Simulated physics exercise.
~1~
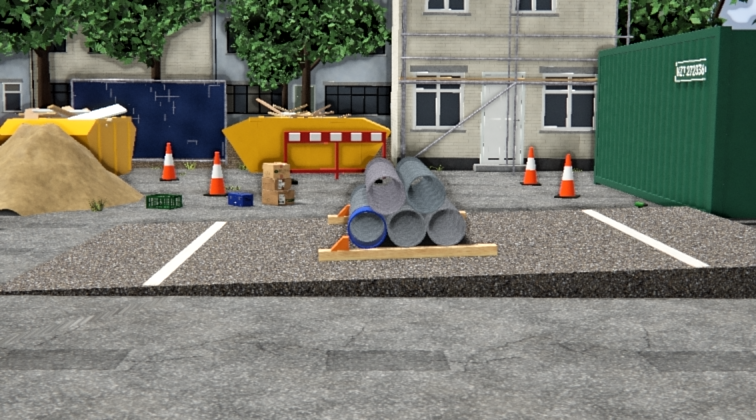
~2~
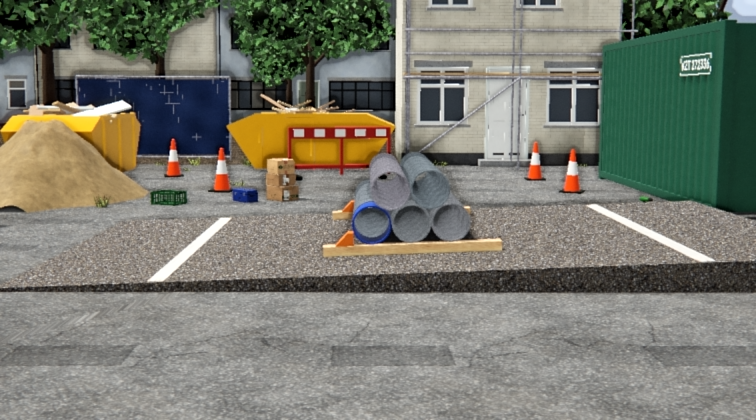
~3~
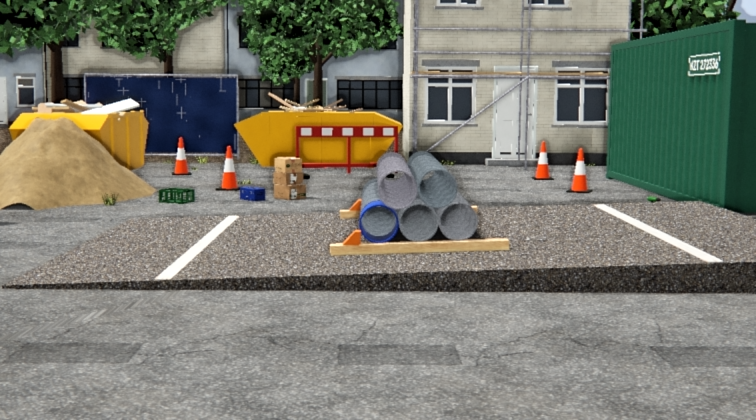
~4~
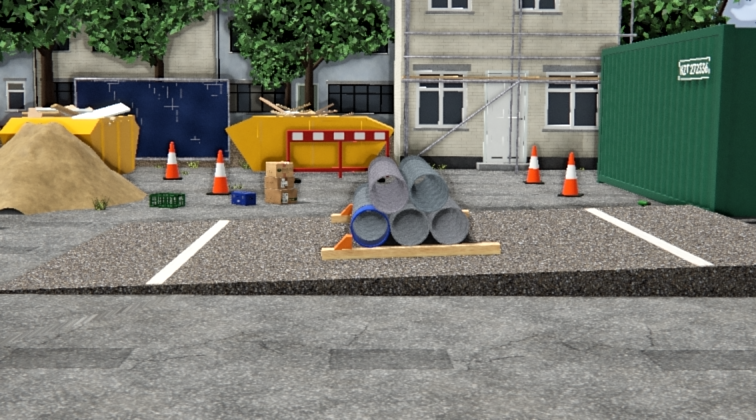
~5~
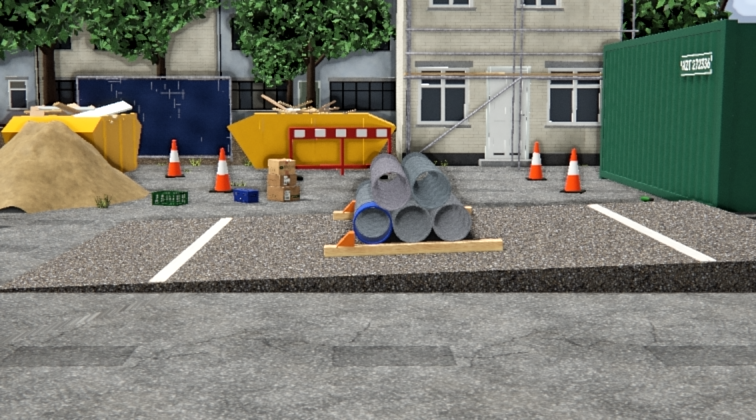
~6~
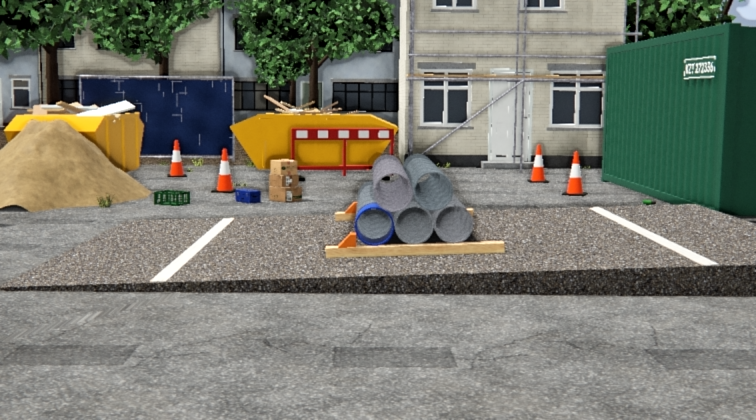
The stacked pipes, one of them blue, stay still on wooden bearers between two white lines.
